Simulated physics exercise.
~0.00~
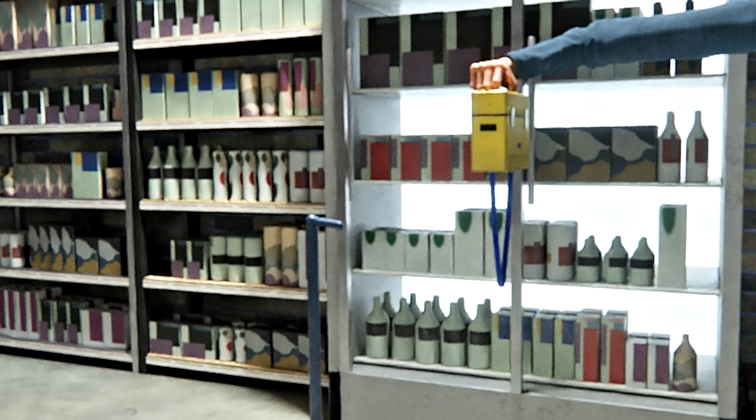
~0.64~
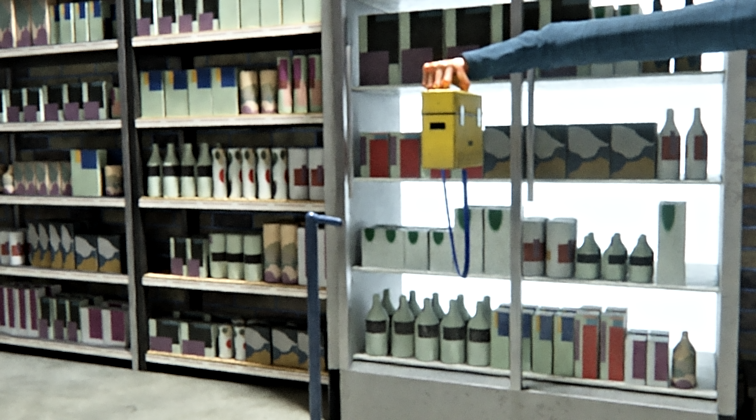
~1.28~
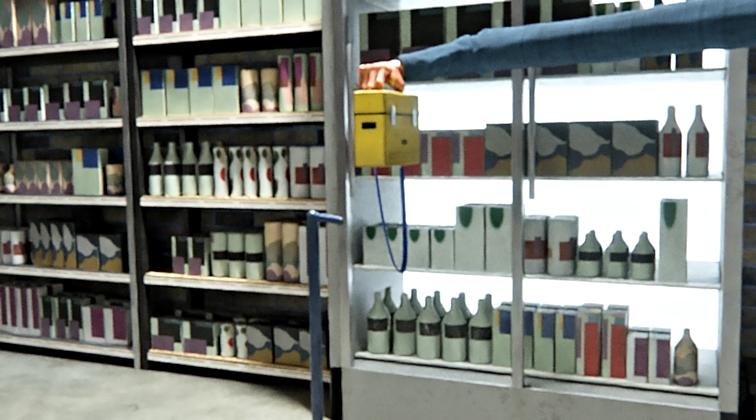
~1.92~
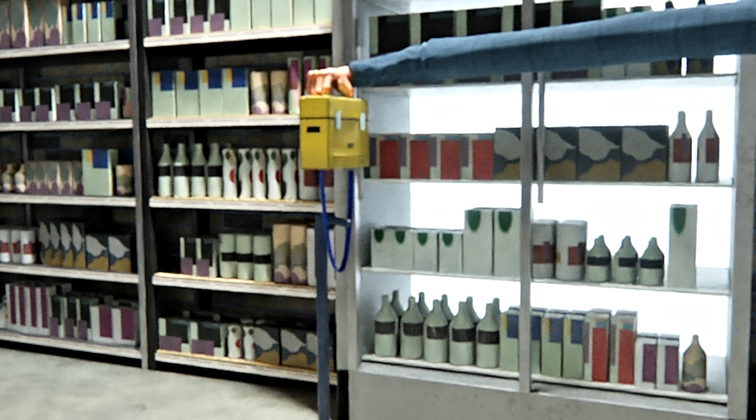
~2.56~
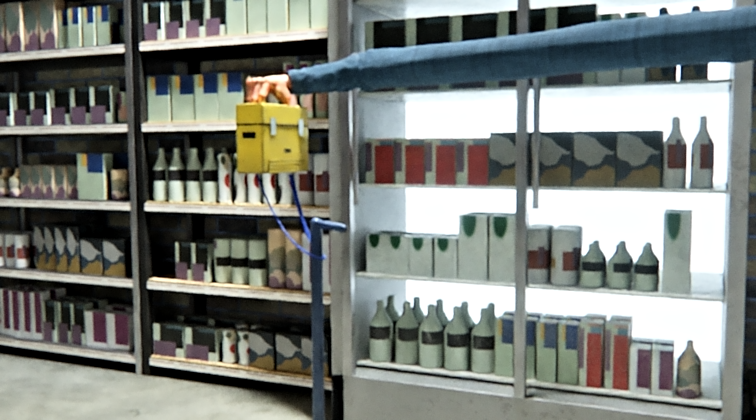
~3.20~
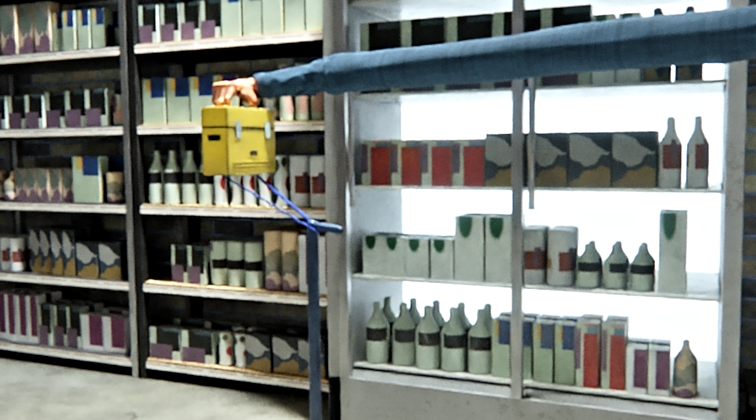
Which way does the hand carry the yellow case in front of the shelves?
The hand carries the yellow case to the left, past the post, where its loop catches.
